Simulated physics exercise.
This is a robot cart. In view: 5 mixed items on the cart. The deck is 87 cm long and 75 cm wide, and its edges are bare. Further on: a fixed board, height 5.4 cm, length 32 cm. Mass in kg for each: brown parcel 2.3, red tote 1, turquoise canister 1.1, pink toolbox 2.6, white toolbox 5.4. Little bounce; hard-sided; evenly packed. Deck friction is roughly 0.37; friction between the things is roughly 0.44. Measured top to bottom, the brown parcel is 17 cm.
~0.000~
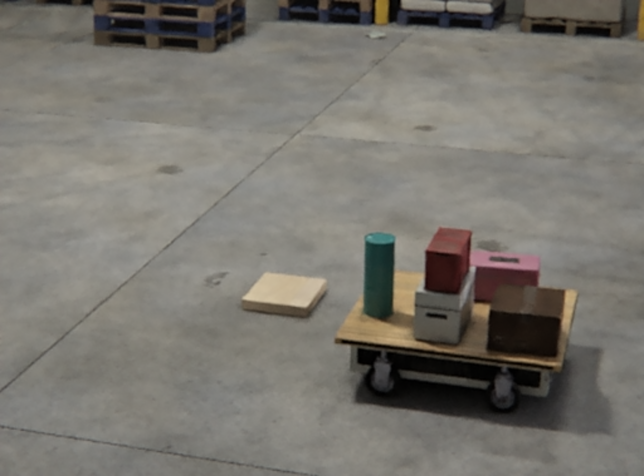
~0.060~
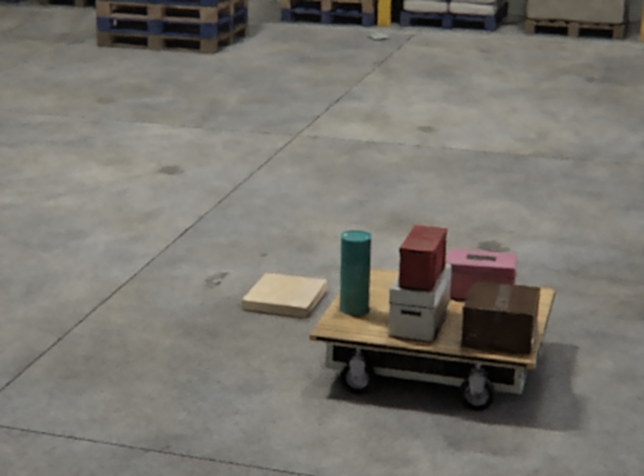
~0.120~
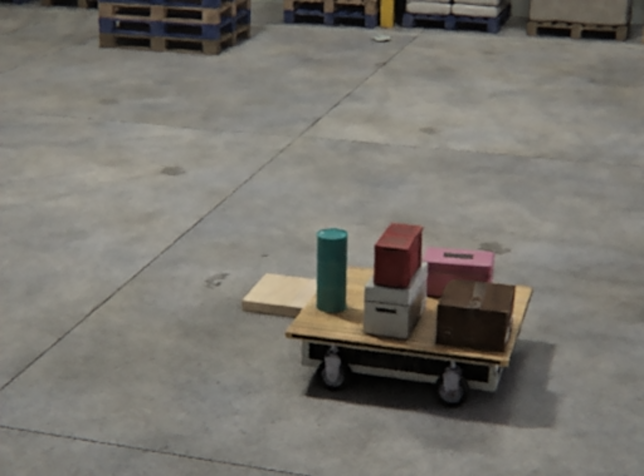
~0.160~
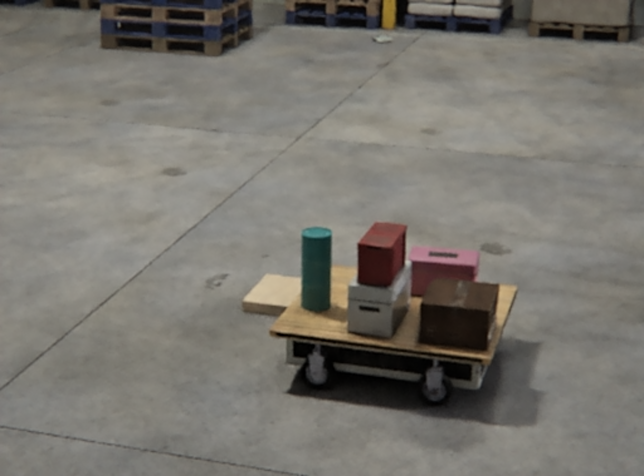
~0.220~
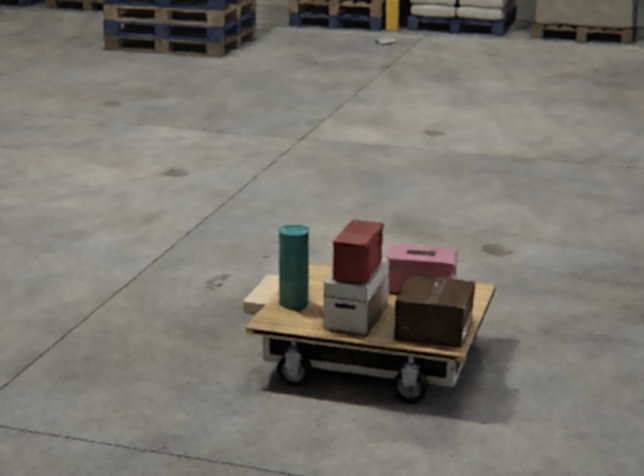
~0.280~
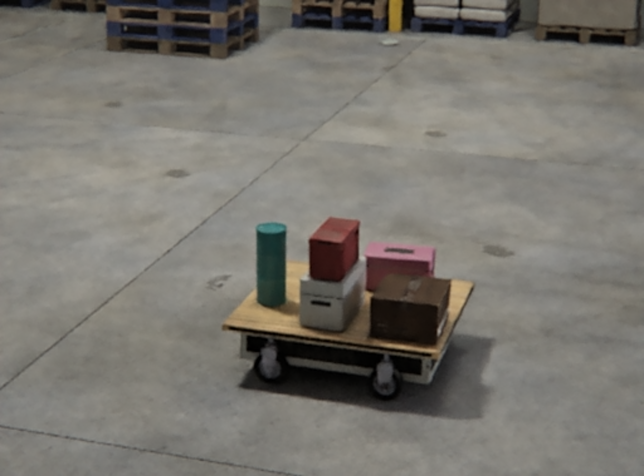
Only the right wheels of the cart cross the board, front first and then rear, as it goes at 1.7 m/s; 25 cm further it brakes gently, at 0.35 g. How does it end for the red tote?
The red tote remains standing.
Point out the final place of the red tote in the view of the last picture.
At pixel (7, 218) or so, give or take.
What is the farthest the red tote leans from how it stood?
Roughly 8 degrees.
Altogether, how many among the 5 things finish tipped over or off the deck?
It comes to 1.
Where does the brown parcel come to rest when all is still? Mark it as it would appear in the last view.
Its middle settles close to pixel (64, 266).
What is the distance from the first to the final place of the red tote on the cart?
Net shift near 8 cm.
Around 0.58 s, cart 99 cm along; red tote shifted 8 cm near (230, 239); turquoise canister at 36° to upright; pink toolbox shifted 4 cm.
Around 0.88 s, cart 150 cm along; red tote shifted 8 cm near (111, 230); turquoise canister at 65° to upright; pink toolbox at 28° to upright.
Around 1.28 s, cart 196 cm along; turquoise canister now off the deck; red tote shifted 8 cm near (14, 219); brown parcel shifted 5 cm.
Finally (1.9 s), off the deck and tipped over, turquoise canister; the other 4 still in place (within 10 cm). Final places as that camera would see them, red tote near (7, 218).
